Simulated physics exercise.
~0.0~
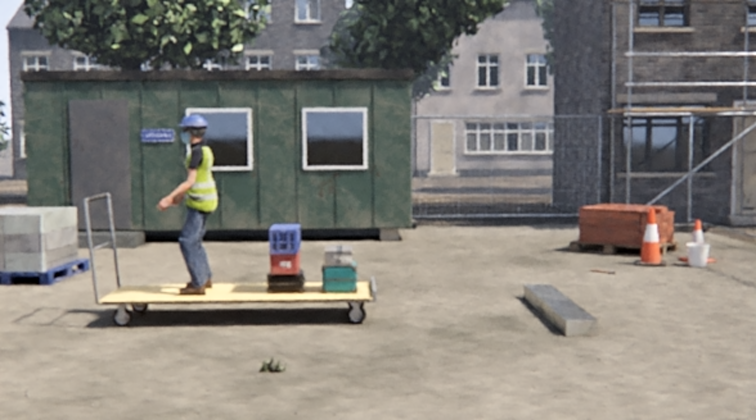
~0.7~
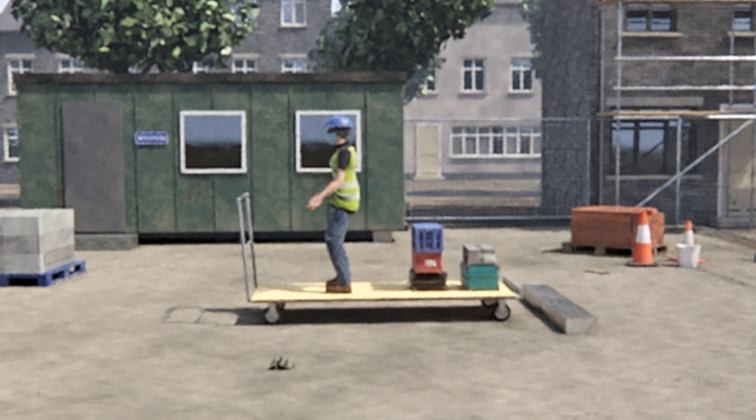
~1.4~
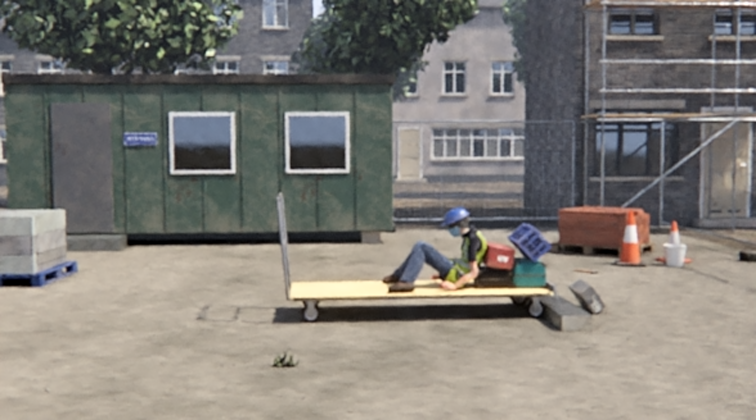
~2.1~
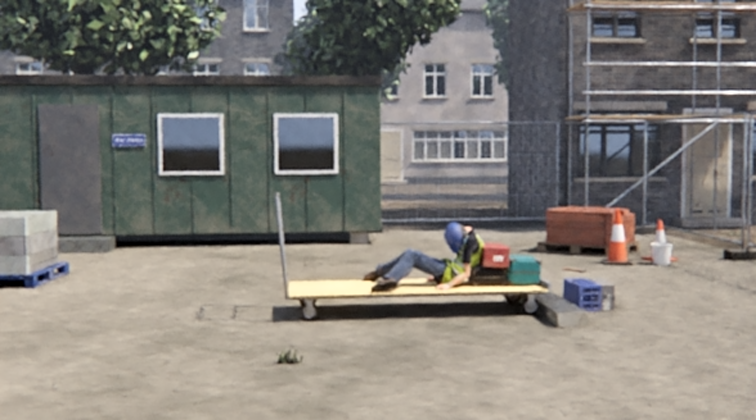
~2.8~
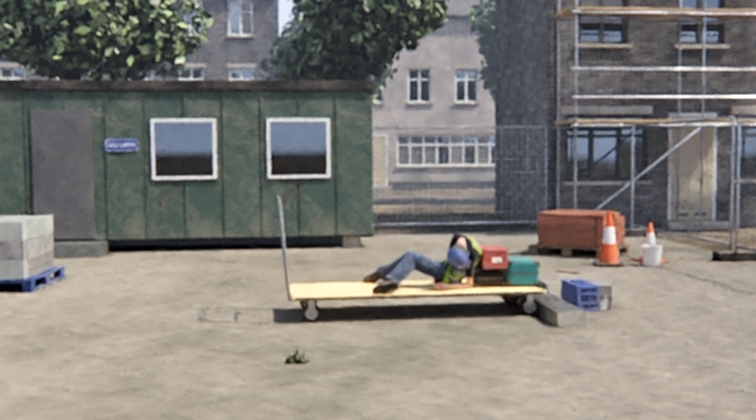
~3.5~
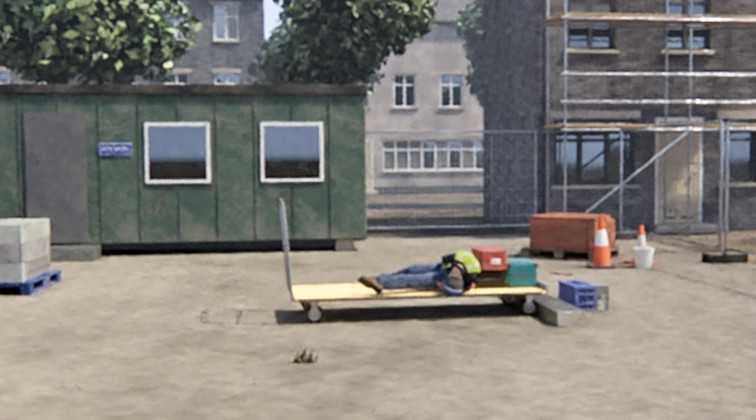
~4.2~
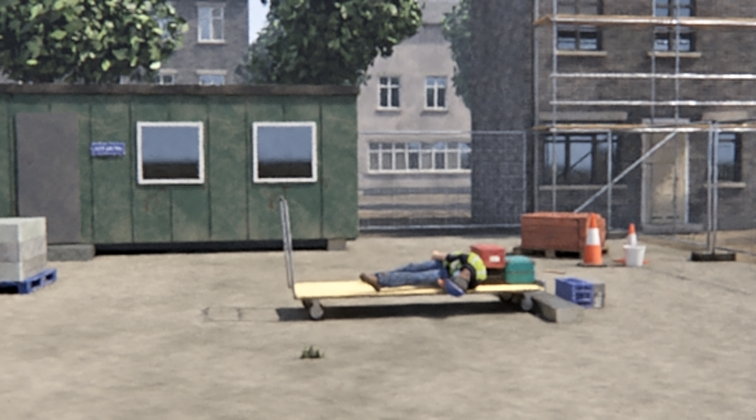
On a dusty building site with a green cabin and scaffolding behind, a worker in a blue helmet and yellow vest stands on a long flat trolley rolling right, with a small load near its front. The trolley reaches a kerb and stops. The worker drops onto the deck, sliding toward the load, as the blue crate tips over the front and a grey block-like parcel tumbles ahead of it. Both land beyond the kerb. The worker sags back against the red tote, then slumps flat and lies still beside the red and teal cases, which remain aboard.
